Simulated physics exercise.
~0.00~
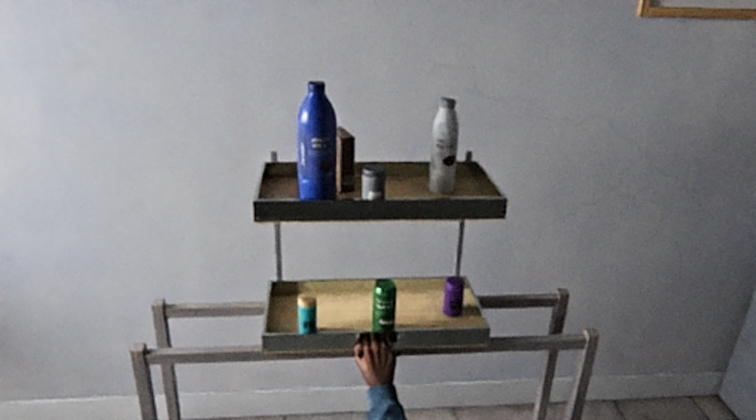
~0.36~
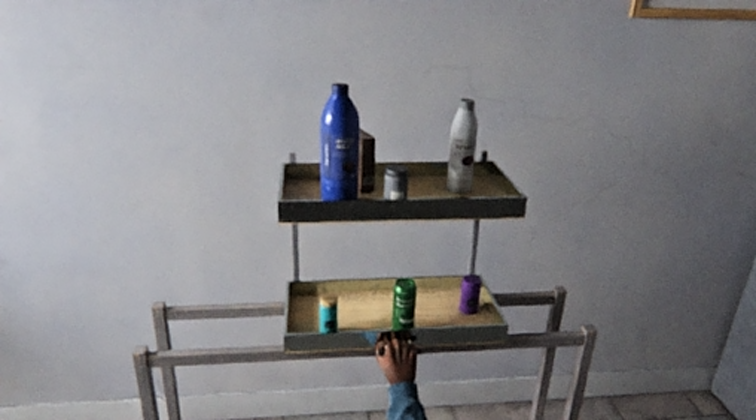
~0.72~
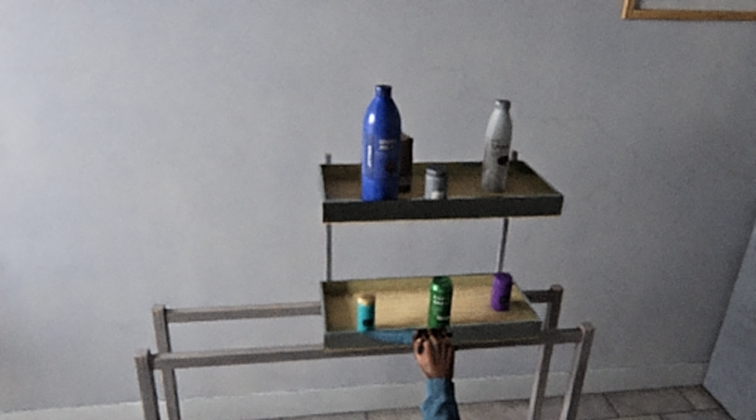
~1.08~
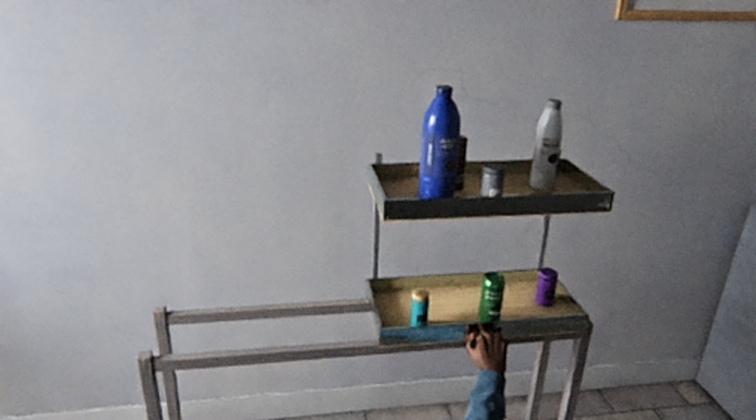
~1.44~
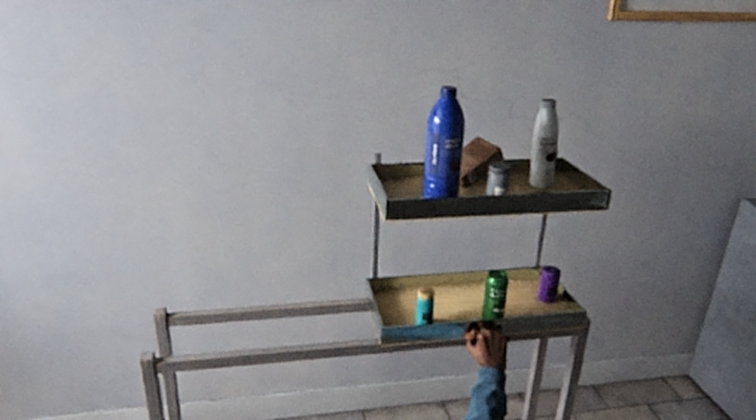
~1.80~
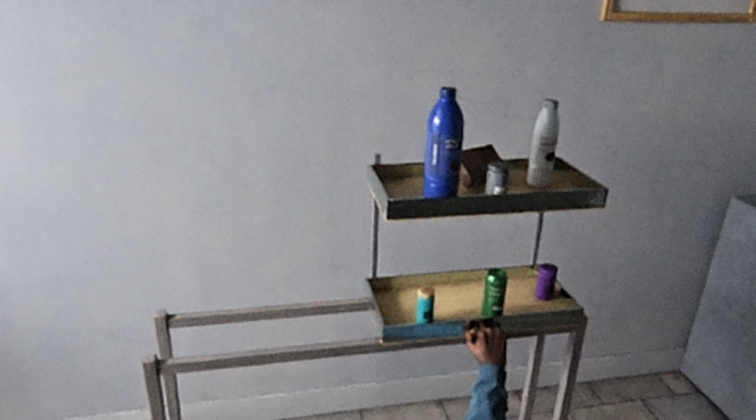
A two-level rack slides right, pulled by a hand, and a brown packet tips over.
